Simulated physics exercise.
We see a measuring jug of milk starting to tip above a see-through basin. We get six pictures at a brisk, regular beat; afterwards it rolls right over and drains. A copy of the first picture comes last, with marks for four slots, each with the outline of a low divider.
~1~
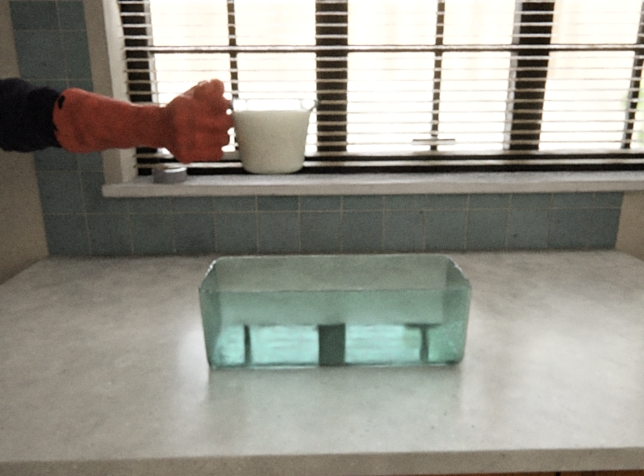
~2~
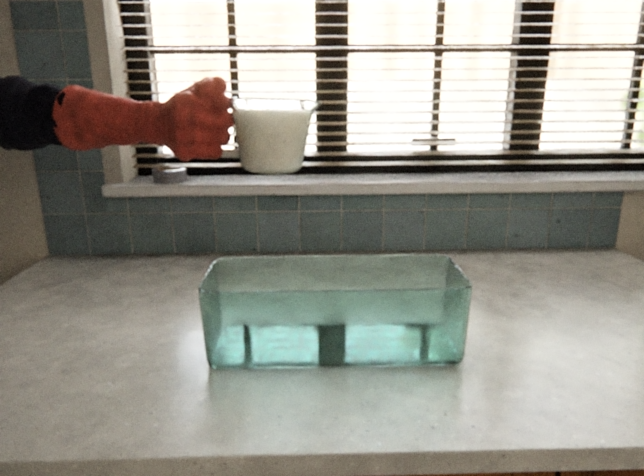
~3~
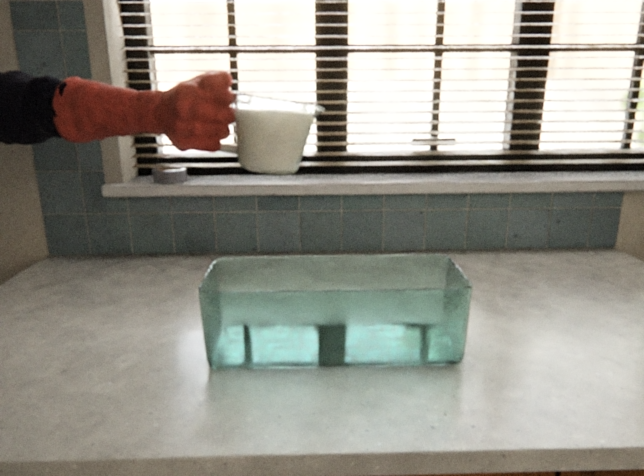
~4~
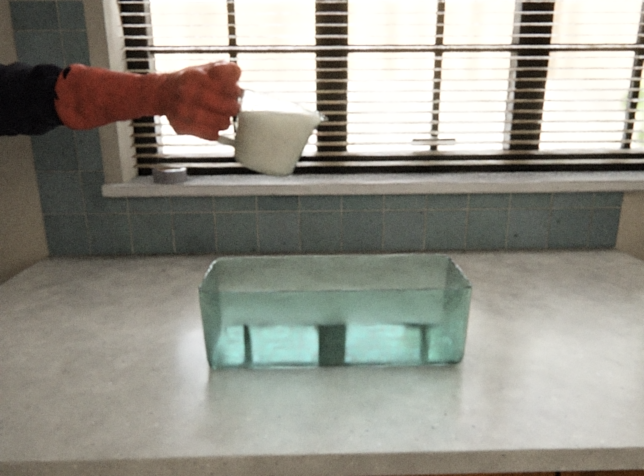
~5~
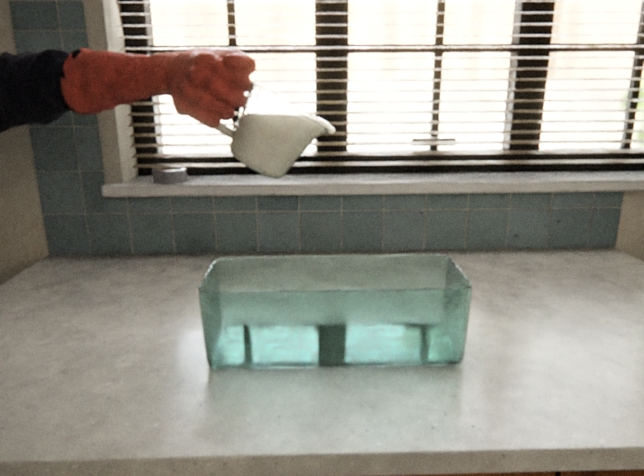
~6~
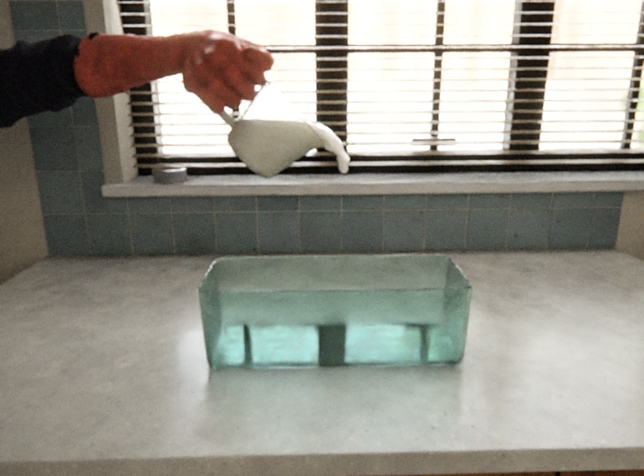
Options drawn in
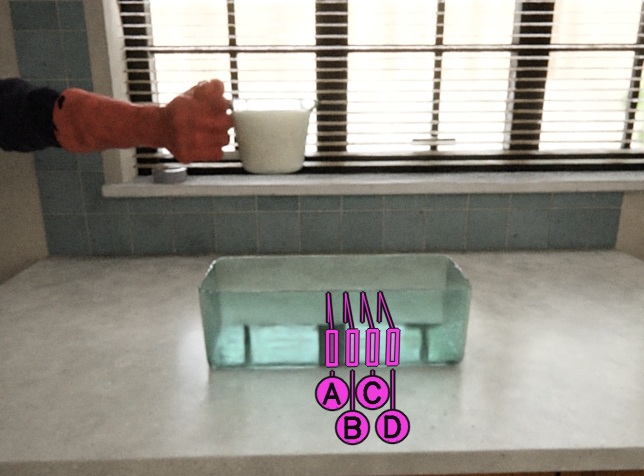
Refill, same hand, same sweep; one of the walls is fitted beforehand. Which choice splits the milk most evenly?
C.
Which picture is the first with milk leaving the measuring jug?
In picture 5.
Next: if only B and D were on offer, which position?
That is position B.
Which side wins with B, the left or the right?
More ends on the right.
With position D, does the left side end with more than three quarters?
Yes, it does.
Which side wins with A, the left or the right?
The right one.
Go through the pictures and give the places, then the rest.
The first picture shows upright, lip at (320, 101); basin from (207, 365) to (463, 361); nothing has left yet.
The second picture shows tipped about 2°, lip at (321, 103); nothing has left yet.
The third picture shows tipped about 8°, lip at (324, 109); nothing has left yet.
The fourth picture shows tipped about 18°, lip at (328, 118); nothing has left yet.
The fifth picture shows tipped about 31°, lip at (330, 131); milk is over the lip, down to (330, 131).
The sixth picture shows tipped about 46°, lip at (328, 146); milk is over the lip, down to (343, 170).
In magenta, A at (332, 371); B at (352, 371); C at (372, 370); D at (392, 370).
With A, about 6 % ends left of the wall and 92 % right of it.
With B, about 20 % ends left of the wall and 78 % right of it; 3 % is lost outside.
With C, about 53 % ends left of the wall and 44 % right of it; 3 % is lost outside.
With D, about 85 % ends left of the wall and 10 % right of it; 5 % is lost outside.
